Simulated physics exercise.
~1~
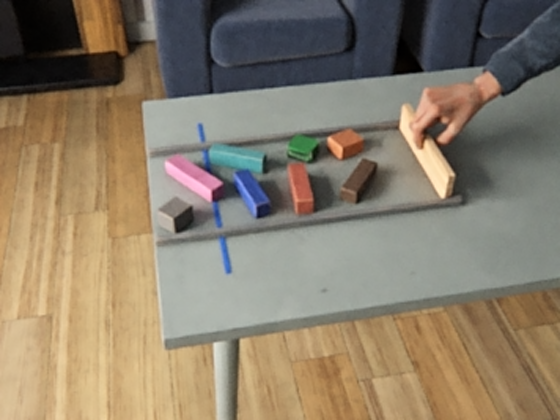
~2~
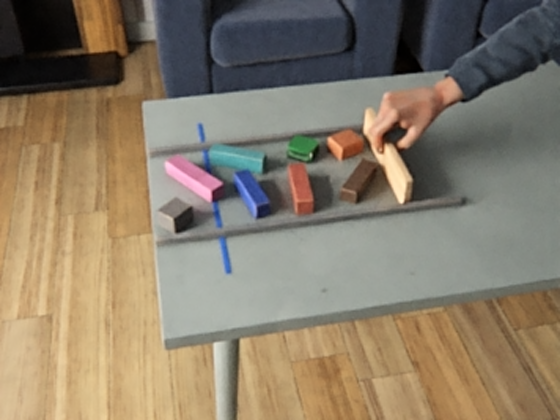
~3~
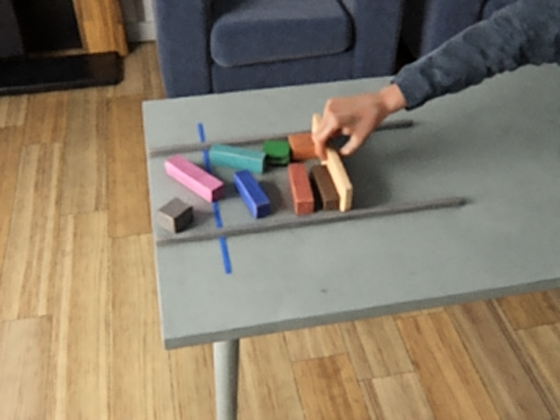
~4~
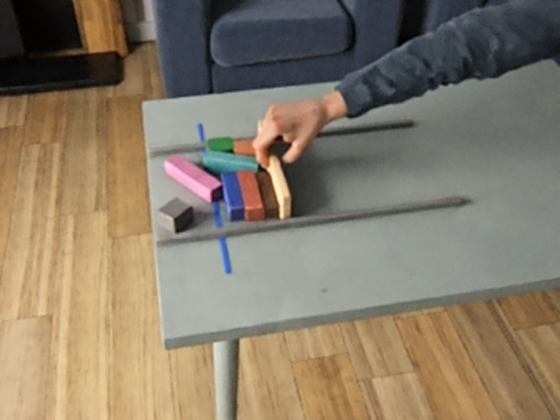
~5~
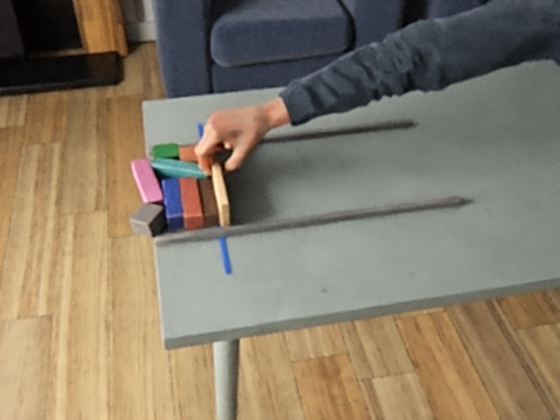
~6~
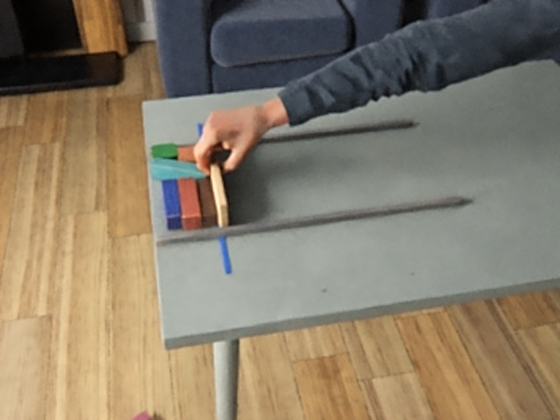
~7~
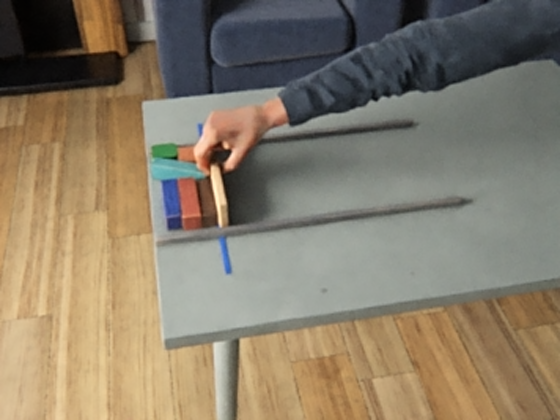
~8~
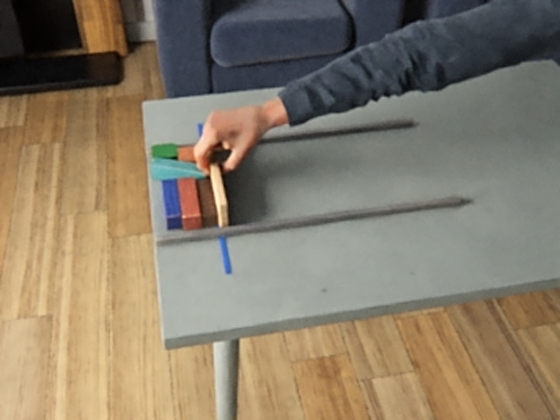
On a grey table, a hand pushes blocks left with a board; two fall off.
